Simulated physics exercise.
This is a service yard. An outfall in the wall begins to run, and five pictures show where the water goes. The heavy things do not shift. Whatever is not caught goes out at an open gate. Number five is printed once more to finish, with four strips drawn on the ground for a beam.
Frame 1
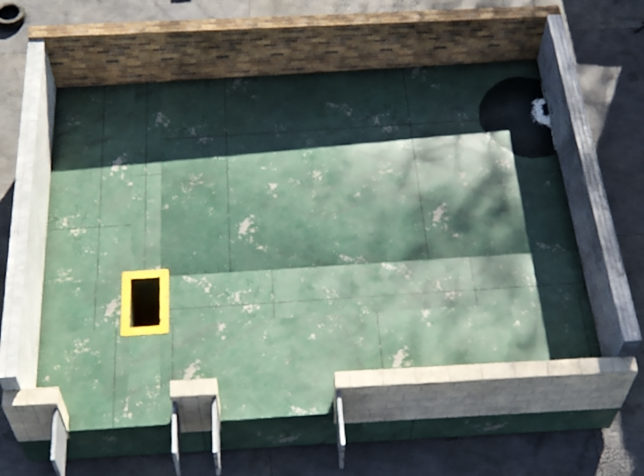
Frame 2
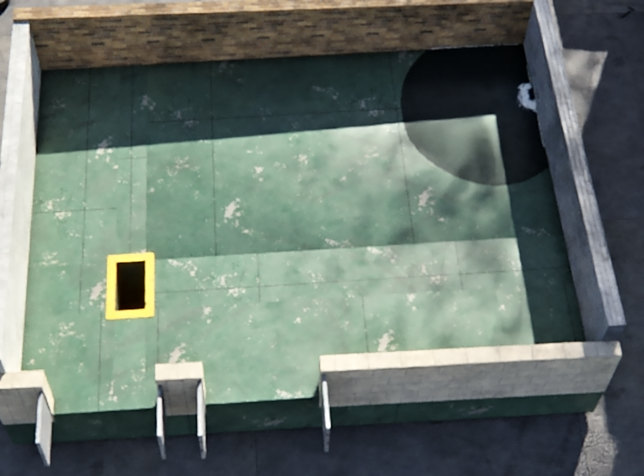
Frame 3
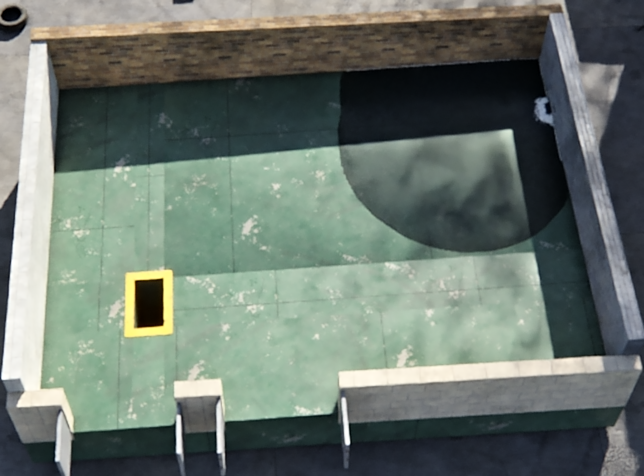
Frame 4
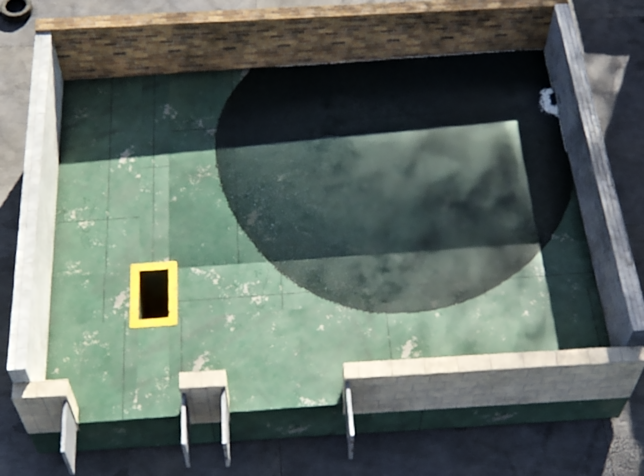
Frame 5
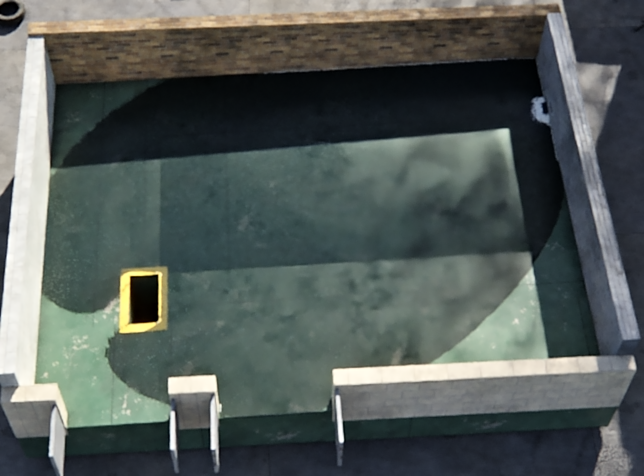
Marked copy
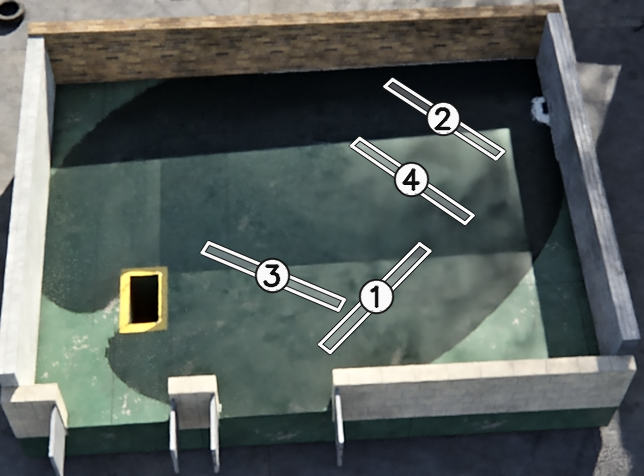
Dark water spreading from the upper right corner across a green walled yard, reaching around a yellow-edged gully on the left.
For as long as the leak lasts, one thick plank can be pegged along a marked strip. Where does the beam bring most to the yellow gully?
It is 1.
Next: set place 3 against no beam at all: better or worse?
Worse.
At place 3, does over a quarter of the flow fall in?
No.
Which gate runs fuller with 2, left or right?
The left gate.
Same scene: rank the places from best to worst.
Best to worst: 1, 2, 4, 3.
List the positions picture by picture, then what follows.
The first picture shows outfall at (550, 109); yellow gully at (145, 302); open gate at (122, 412); open gate at (277, 402); 3 % of the ground under water, visible out to (490, 125); yellow gully still dry.
In the second picture, 11 % of the ground under water, visible out to (404, 102); yellow gully still dry.
In the third picture, 23 % of the ground under water, visible out to (349, 169); yellow gully still dry.
In the fourth picture, 45 % of the ground under water, visible out to (221, 157); yellow gully still dry.
In the fifth picture, 79 % of the ground under water, visible out to (57, 302); yellow gully taking water.
In white, 1 from (324, 348) to (424, 247); 2 from (388, 83) to (499, 155); 3 from (205, 247) to (341, 304); 4 from (355, 142) to (469, 219).
With 1, about 29 % of the stream goes into the yellow gully, about 71 % out by the gates.
With 2, about 22 % of the stream goes into the yellow gully, about 78 % out by the gates.
With 3, about 13 % of the stream goes into the yellow gully, about 87 % out by the gates.
With 4, about 17 % of the stream goes into the yellow gully, about 83 % out by the gates.
